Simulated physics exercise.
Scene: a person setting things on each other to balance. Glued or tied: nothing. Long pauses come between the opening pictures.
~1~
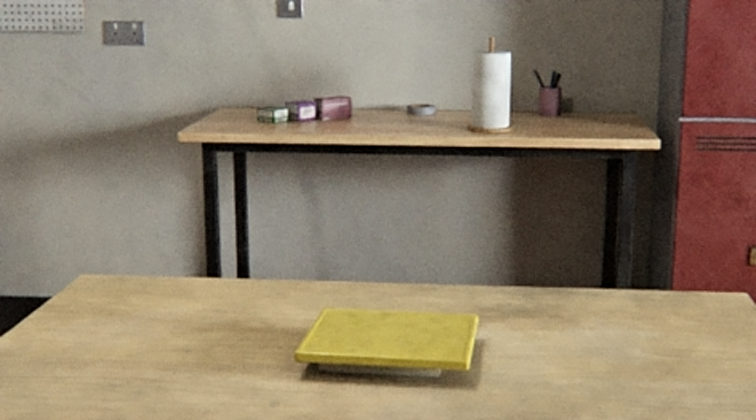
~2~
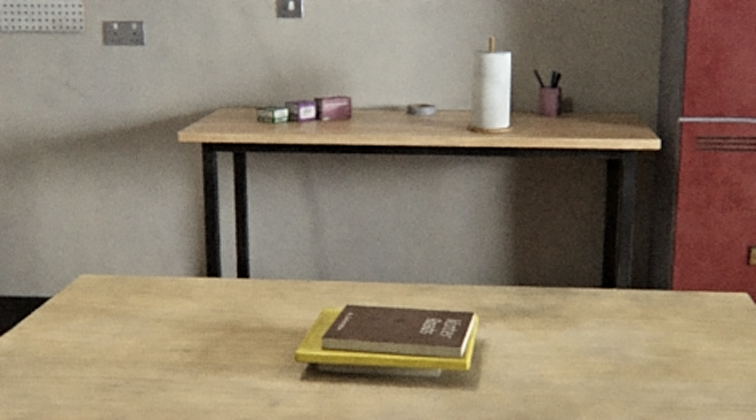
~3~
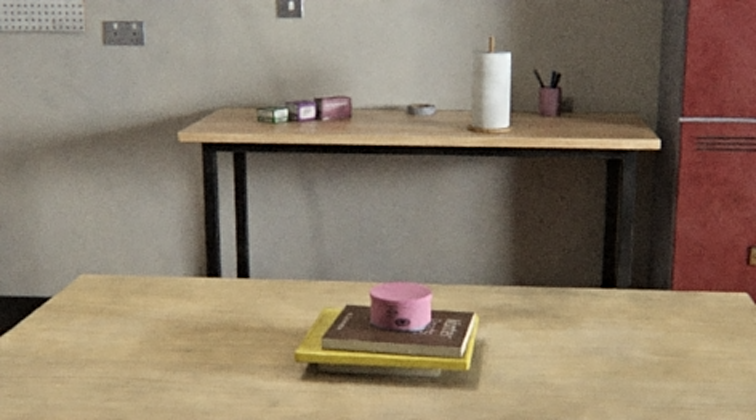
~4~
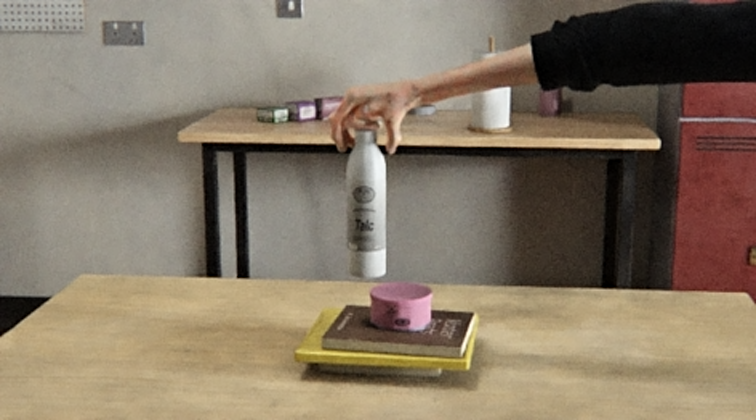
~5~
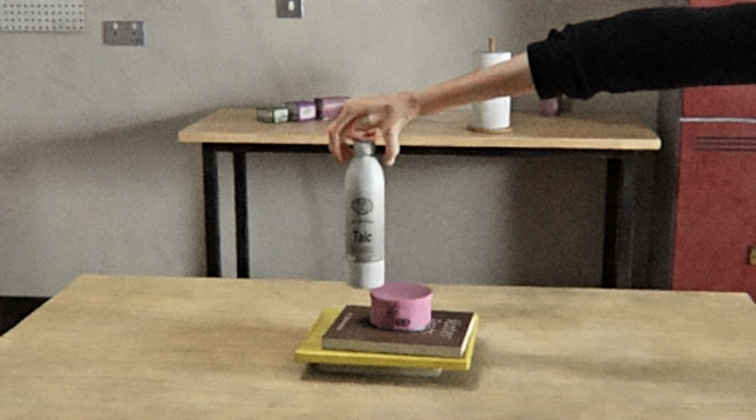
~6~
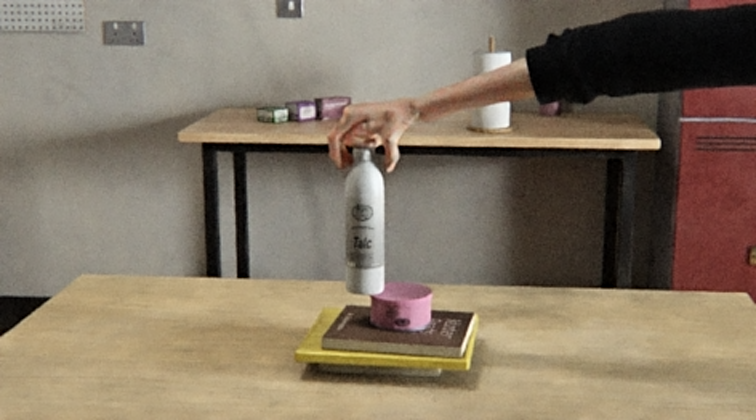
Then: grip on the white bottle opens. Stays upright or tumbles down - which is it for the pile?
It is going to lose a part.
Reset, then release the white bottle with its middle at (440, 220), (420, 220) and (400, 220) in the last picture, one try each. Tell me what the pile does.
Collapses; stays standing; stays standing.
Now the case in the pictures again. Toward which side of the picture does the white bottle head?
It ends up further left.
Then, 0.50 s on from there, white bottle now fallen.
Then, 0.60 s on from there, things are still on the move.
Then, 1.90 s on from there, as before.
In the end, fallen, white bottle; the other 4 unmoved. The pile loses its balance.
